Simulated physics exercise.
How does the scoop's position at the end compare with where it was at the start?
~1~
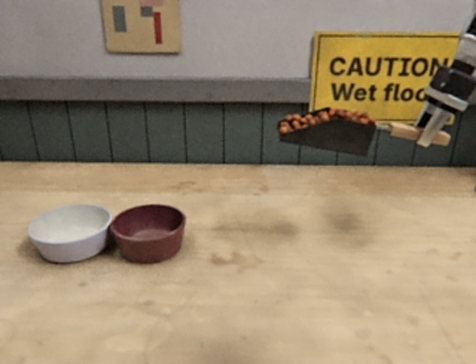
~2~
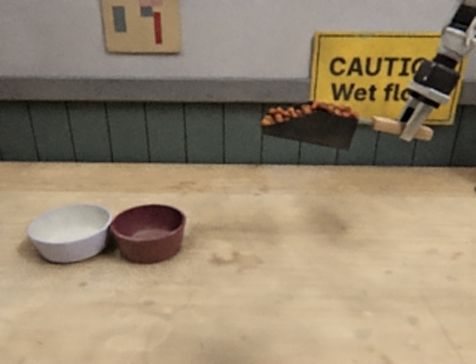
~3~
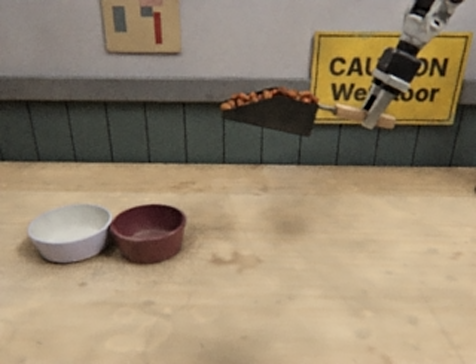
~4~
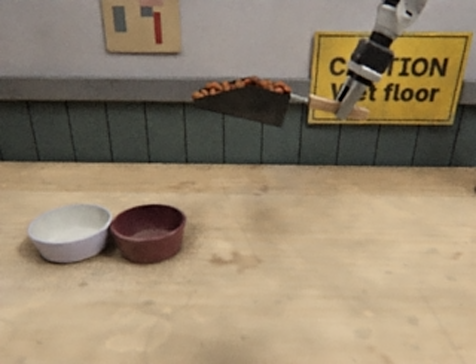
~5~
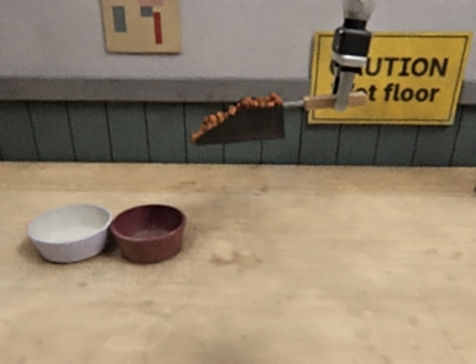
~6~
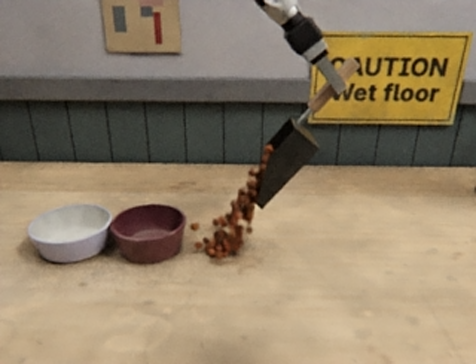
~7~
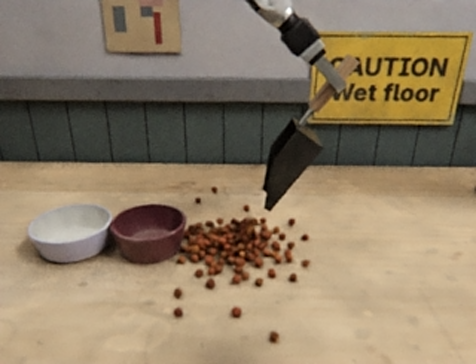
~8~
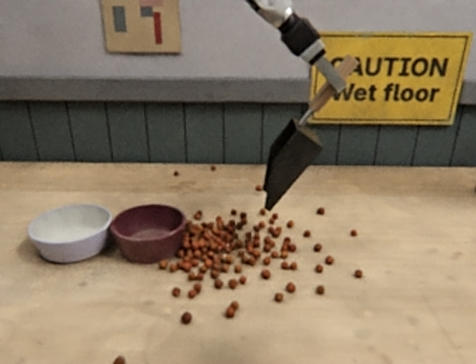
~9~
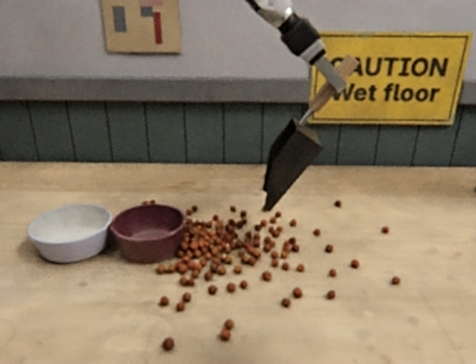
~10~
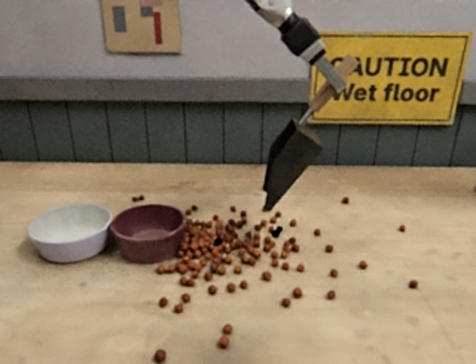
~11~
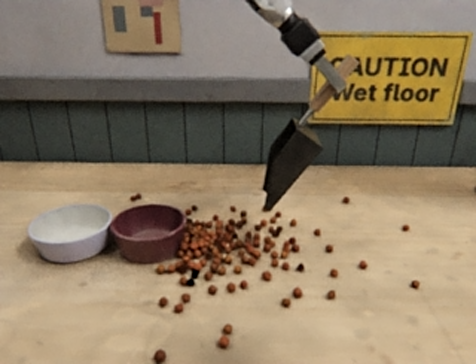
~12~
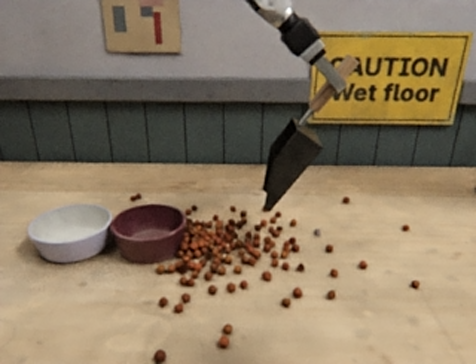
The scoop ends up farther to the left than where it began, and slightly lower, hanging above the right side of the spilled nuts.
A robot gripper carries a dark scoop heaped with reddish-brown hazelnuts above a pale wooden table, seen from the front and slightly above. On the left of the table sit a pale lavender bowl and a maroon bowl, side by side, while a yellow wet floor sign hangs on the wall behind, at the right. The scoop glides left and rises a little, then tips steeply forward. The nuts pour out short of the bowls, landing just right of the maroon one and scattering across the wood. The emptied scoop stays tilted as the last nuts roll to rest, leaving both bowls empty.
